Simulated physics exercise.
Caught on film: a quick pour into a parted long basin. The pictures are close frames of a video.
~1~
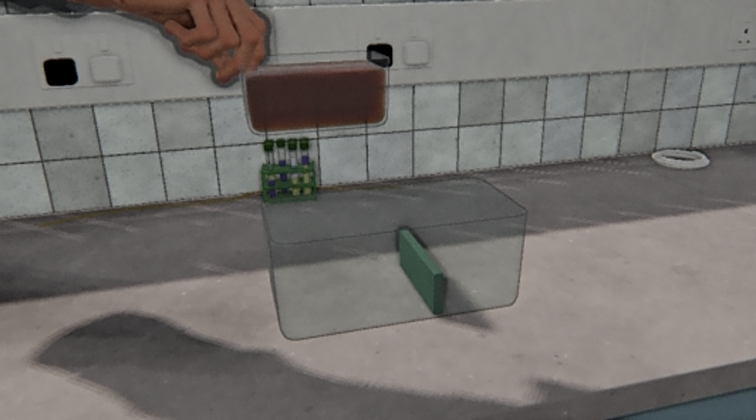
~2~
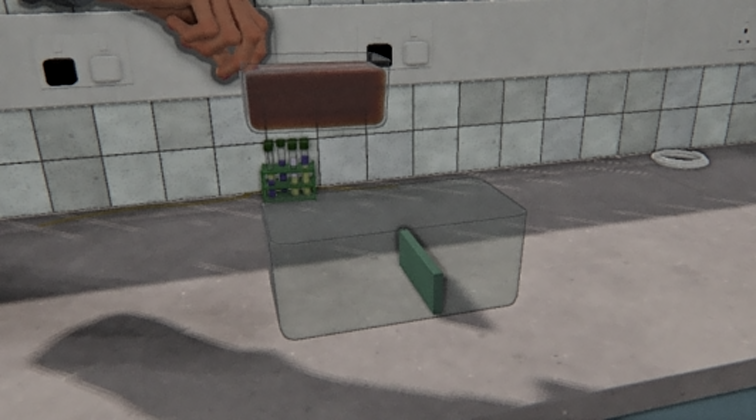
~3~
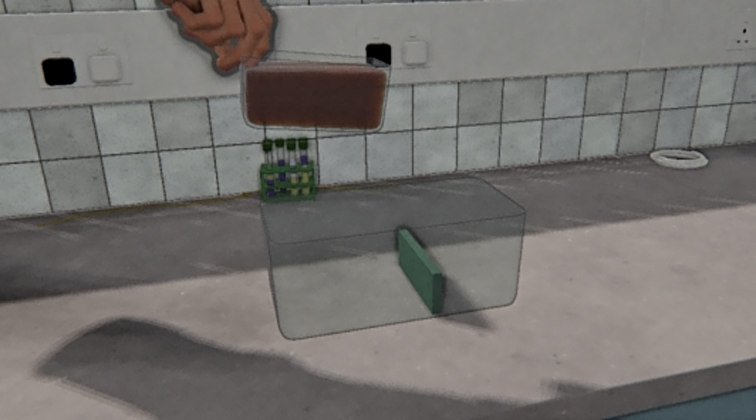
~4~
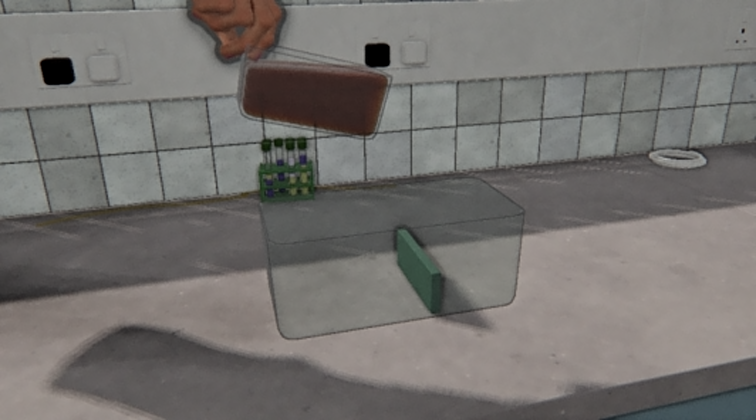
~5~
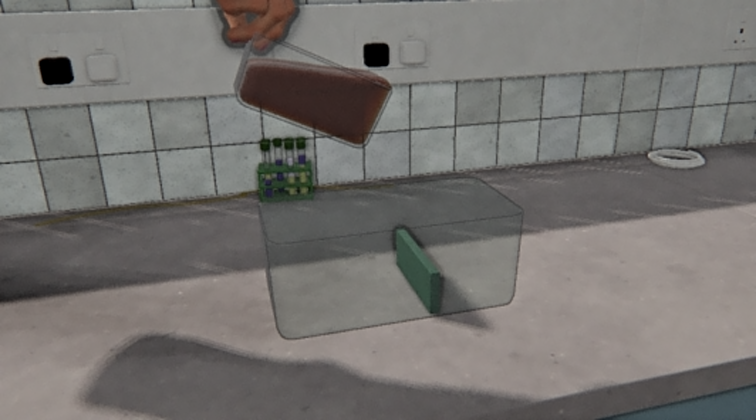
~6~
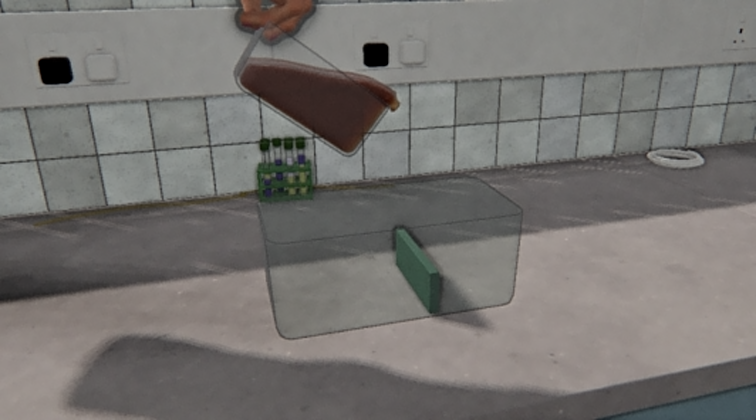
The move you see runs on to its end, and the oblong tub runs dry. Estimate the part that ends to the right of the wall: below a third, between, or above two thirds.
In the end from a third to two thirds is right of the wall.
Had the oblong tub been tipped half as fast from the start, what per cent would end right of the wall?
Near 70 %.
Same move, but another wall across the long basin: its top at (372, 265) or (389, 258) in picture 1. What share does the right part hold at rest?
In turn 85 and 75 in a hundred.
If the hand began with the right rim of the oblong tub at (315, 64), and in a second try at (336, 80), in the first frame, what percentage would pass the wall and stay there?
First some 5, then 10 per cent.
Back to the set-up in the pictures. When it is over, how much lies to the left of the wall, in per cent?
Some 50 per cent.
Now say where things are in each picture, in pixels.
In the first frame, tilt 0°; pouring edge (380, 57); surface from (243, 72) to (378, 65); the long basin's rim runs from (265, 222) to (503, 195); the wall's top is at (420, 251).
In the second frame, tilt 2°; pouring edge (381, 58); surface from (243, 71) to (378, 65).
In the third frame, tilt 7°; pouring edge (382, 64); surface from (244, 68) to (379, 68).
In the fourth frame, tilt 15°; pouring edge (383, 74); surface from (244, 66) to (381, 71).
In the fifth frame, tilt 25°; pouring edge (383, 87); surface from (242, 67) to (380, 78); 3 per cent is over the edge.
In the sixth frame, tilt 37°; pouring edge (380, 103); surface from (241, 62) to (369, 85); 8 per cent is over the edge.
A moment on, the oblong tub is tipped right over and 13 per cent is still to pour, 11 is left of the wall and 36 right of it.
Next, the oblong tub is tipped right over and 2 per cent is still to pour, 38 is left of the wall and 41 right of it.
Then the oblong tub is tipped right over and 0 per cent is still to pour, 46 is left of the wall and 43 right of it.
Later the oblong tub is tipped right over and 0 per cent is still to pour, 51 is left of the wall and 45 right of it.
In the end 51 per cent lies left of the wall, 45 right of it and 4 outside.
